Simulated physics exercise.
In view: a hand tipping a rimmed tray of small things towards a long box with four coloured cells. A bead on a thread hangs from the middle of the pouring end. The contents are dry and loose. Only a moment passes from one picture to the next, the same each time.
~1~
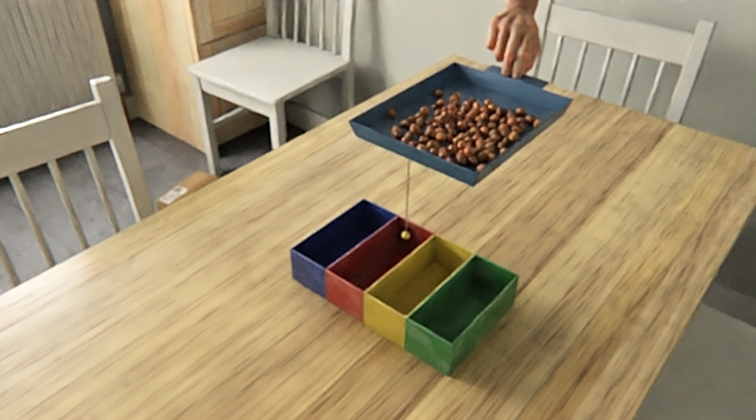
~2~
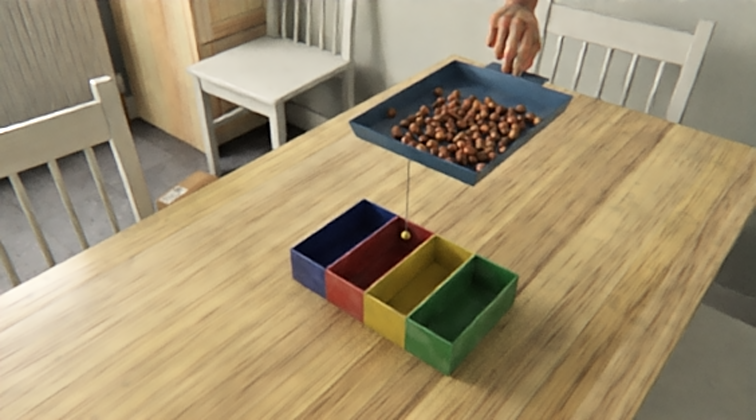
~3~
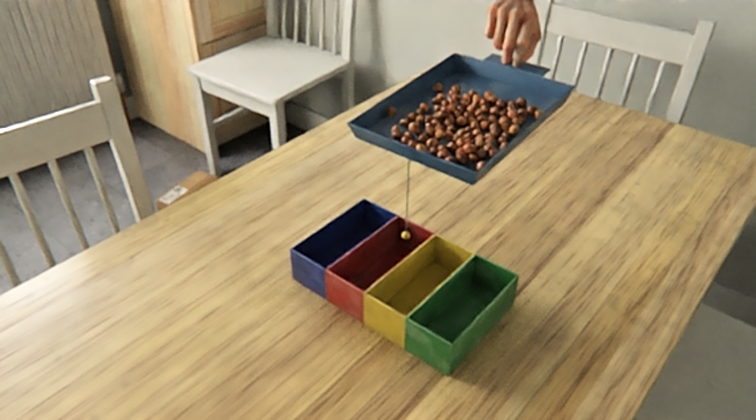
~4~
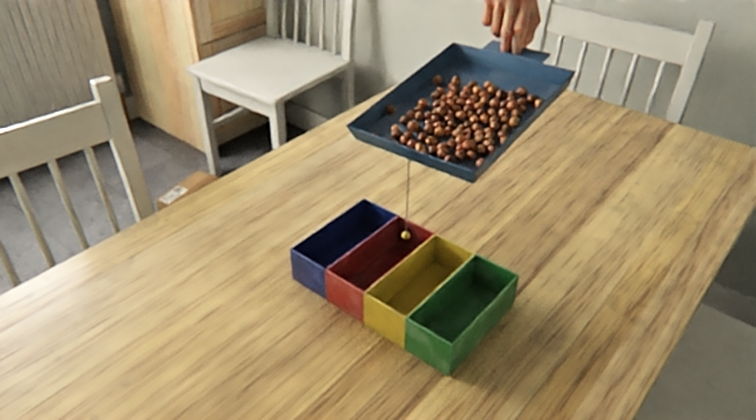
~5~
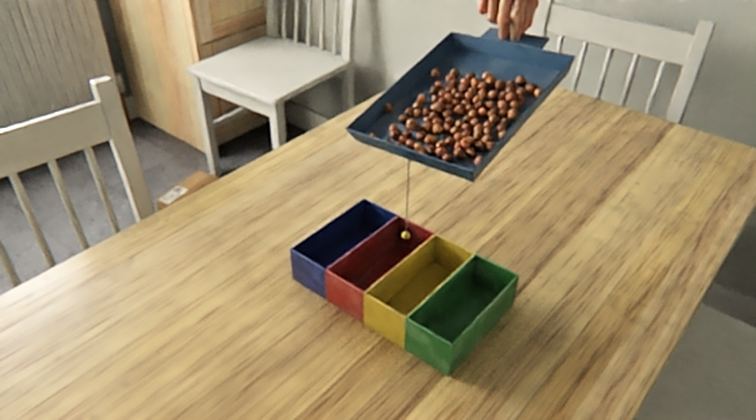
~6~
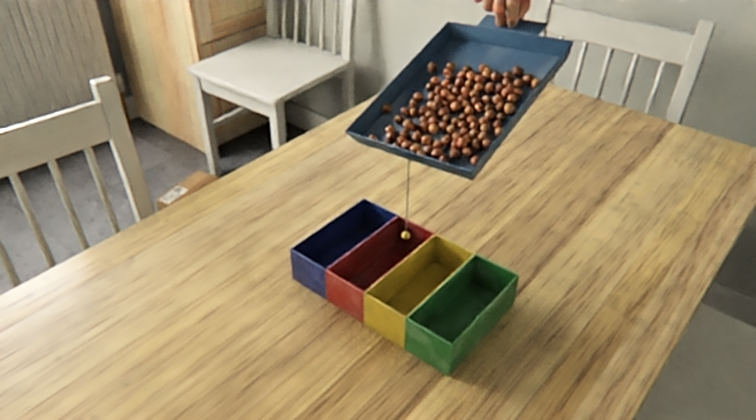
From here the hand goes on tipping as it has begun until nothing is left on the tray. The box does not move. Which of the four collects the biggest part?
The blue cell gets the most.
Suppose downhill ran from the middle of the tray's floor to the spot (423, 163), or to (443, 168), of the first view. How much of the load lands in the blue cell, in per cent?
The first gives 10 %, the second 0 %.
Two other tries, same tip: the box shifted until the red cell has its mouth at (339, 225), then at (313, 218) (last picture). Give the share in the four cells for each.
The first gives 90 %, the second 90 %.
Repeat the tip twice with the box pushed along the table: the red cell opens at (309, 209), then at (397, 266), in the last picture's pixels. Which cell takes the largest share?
One: Yellow. Two: The cell in blue.
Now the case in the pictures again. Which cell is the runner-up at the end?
The runner-up: Red.
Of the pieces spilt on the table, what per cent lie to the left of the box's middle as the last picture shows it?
About 90 per cent.
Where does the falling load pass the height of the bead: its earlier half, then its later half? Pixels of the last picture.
Early half (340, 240), late half (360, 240).
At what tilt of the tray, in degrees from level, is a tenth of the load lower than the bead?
Near 105 degrees.
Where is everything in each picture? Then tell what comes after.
The first picture shows corners of the pouring end (356, 120) and (475, 169), level; middle of the load (453, 133), hazelnuts; bead on its thread (406, 235); blue cell (309, 271); red cell (345, 293); yellow cell (385, 318); green cell (428, 344).
The second picture shows corners of the pouring end (355, 120) and (475, 169), level; middle of the load (453, 132).
The third picture shows corners of the pouring end (355, 122) and (474, 168), tipped barely, lowest at the left corner; middle of the load (452, 129).
The fourth picture shows corners of the pouring end (353, 124) and (473, 167), tipped a little, lowest at the left corner; middle of the load (452, 125).
The fifth picture shows corners of the pouring end (352, 126) and (471, 166), tipped clearly, lowest at the left corner; middle of the load (450, 121).
The sixth picture shows corners of the pouring end (352, 129) and (469, 166), tipped clearly, lowest at the left corner; middle of the load (456, 107), about a tenth on the move; blue cell (309, 271); red cell (345, 293); yellow cell (385, 318); green cell (428, 344).
Just after the last frame, tray tipped steeply; every one on the tray.
A moment on, tray tipped past a quarter turn; roughly two thirds on the tray; just a few in the blue cell; just a few in the red cell; roughly a quarter falling or outside the box.
Further on, tray tipped past a quarter turn; roughly half in the blue cell; roughly a quarter in the red cell; about a tenth in the yellow cell; roughly a quarter falling or outside the box.
When it is over, tray tipped past a quarter turn; roughly half in the blue cell; roughly a quarter in the red cell; about a tenth in the yellow cell; not one in the green cell; roughly a quarter outside the box.
